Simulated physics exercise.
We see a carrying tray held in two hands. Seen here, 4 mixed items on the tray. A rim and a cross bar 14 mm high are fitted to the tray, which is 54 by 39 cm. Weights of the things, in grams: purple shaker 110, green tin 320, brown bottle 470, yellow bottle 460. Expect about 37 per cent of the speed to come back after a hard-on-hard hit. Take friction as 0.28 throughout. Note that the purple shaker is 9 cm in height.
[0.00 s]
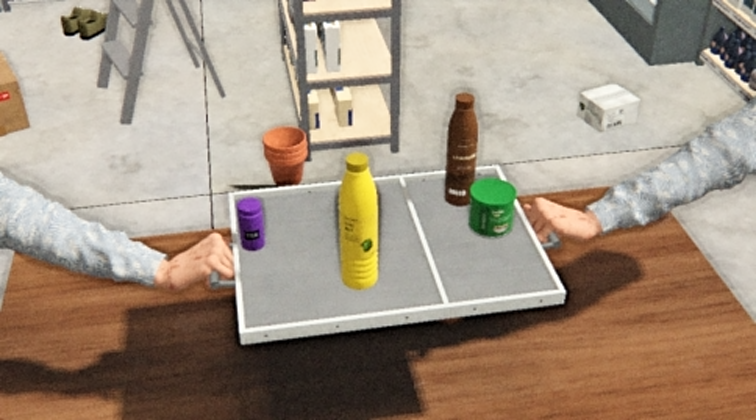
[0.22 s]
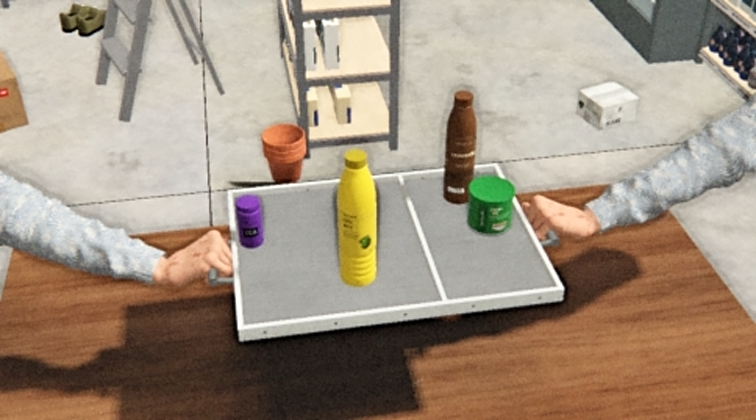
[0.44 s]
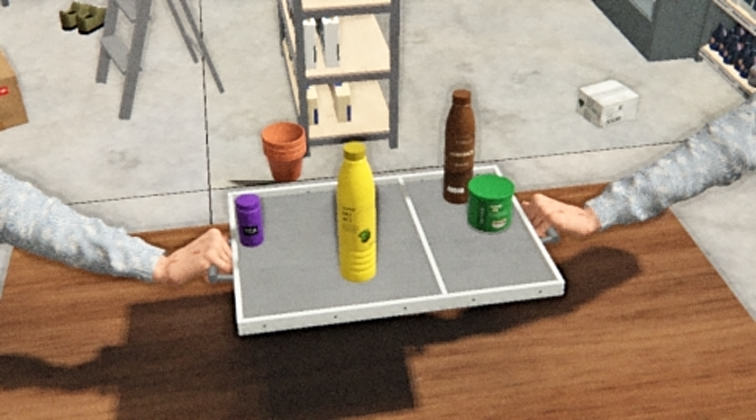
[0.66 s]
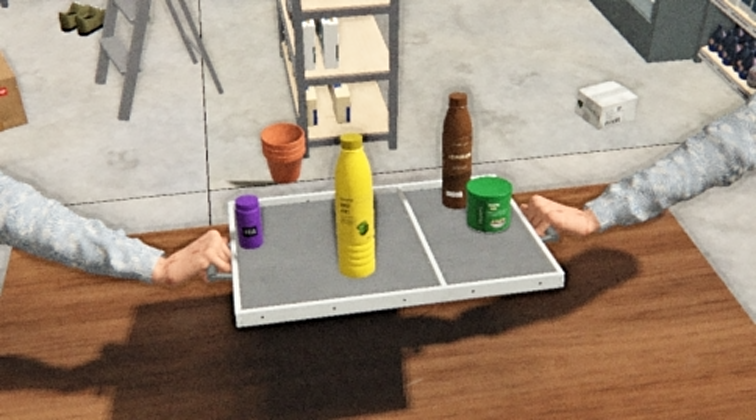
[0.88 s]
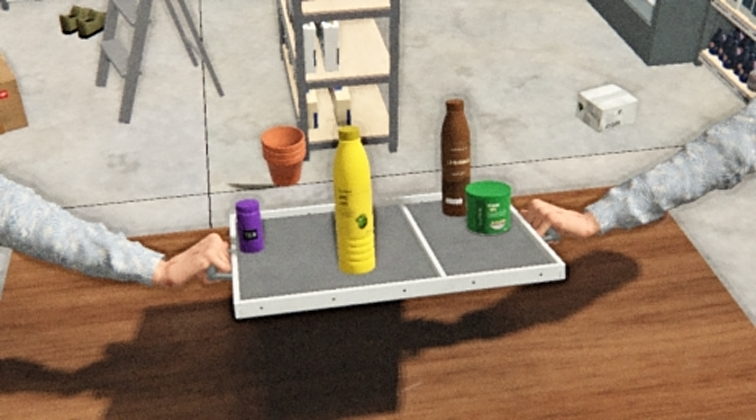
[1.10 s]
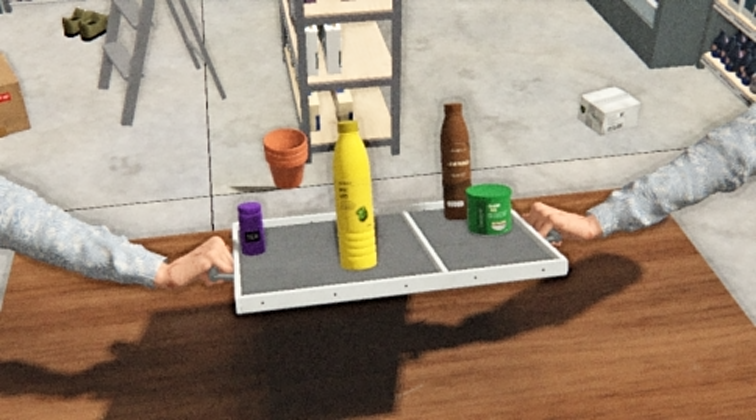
Two hands held a tray with a purple shaker, yellow bottle, brown bottle and green tin on it, first level, then steadily tilted its far edge down, and the brown bottle leaned slightly.
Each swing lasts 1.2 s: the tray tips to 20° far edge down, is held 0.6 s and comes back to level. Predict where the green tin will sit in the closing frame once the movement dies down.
I would say around (474, 174).
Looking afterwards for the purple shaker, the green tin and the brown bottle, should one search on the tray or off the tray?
When everything stops, the purple shaker is out of bounds, the green tin is still in bounds, and the brown bottle is out of bounds.
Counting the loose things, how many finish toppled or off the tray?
3 of them.
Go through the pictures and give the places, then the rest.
The first picture shows tray level; green tin (492, 209); purple shaker (251, 224).
The second picture shows tray level; yellow bottle (357, 218); purple shaker (250, 222).
The third picture shows tray at 3°, far edge down; brown bottle (460, 147); yellow bottle (356, 213).
The fourth picture shows tray at 9°, far edge down; purple shaker (249, 222); brown bottle (457, 151).
The fifth picture shows tray at 15°, far edge down; yellow bottle (353, 200); purple shaker (249, 226).
The sixth picture shows tray at 19°, far edge down; green tin (489, 210); brown bottle (456, 161) tipped 5° from how it sat.
After 1.40 s, tray at 20°, far edge down; brown bottle now off the tray; green tin slid 6 cm near (481, 203); yellow bottle on its side.
After 1.70 s, tray at 20°, far edge down; green tin slid 13 cm near (472, 195); yellow bottle on its side; purple shaker tipped 35° from how it sat.
After 2.40 s, tray at 13°, far edge down; purple shaker now off the tray; green tin slid 13 cm near (472, 187); yellow bottle on its side.
At rest (3.6 s), off the tray, purple shaker and brown bottle; tipped over on the tray, yellow bottle; not toppled but over 5 cm from the start, green tin. Seen from the same camera at the end, green tin near (474, 174).
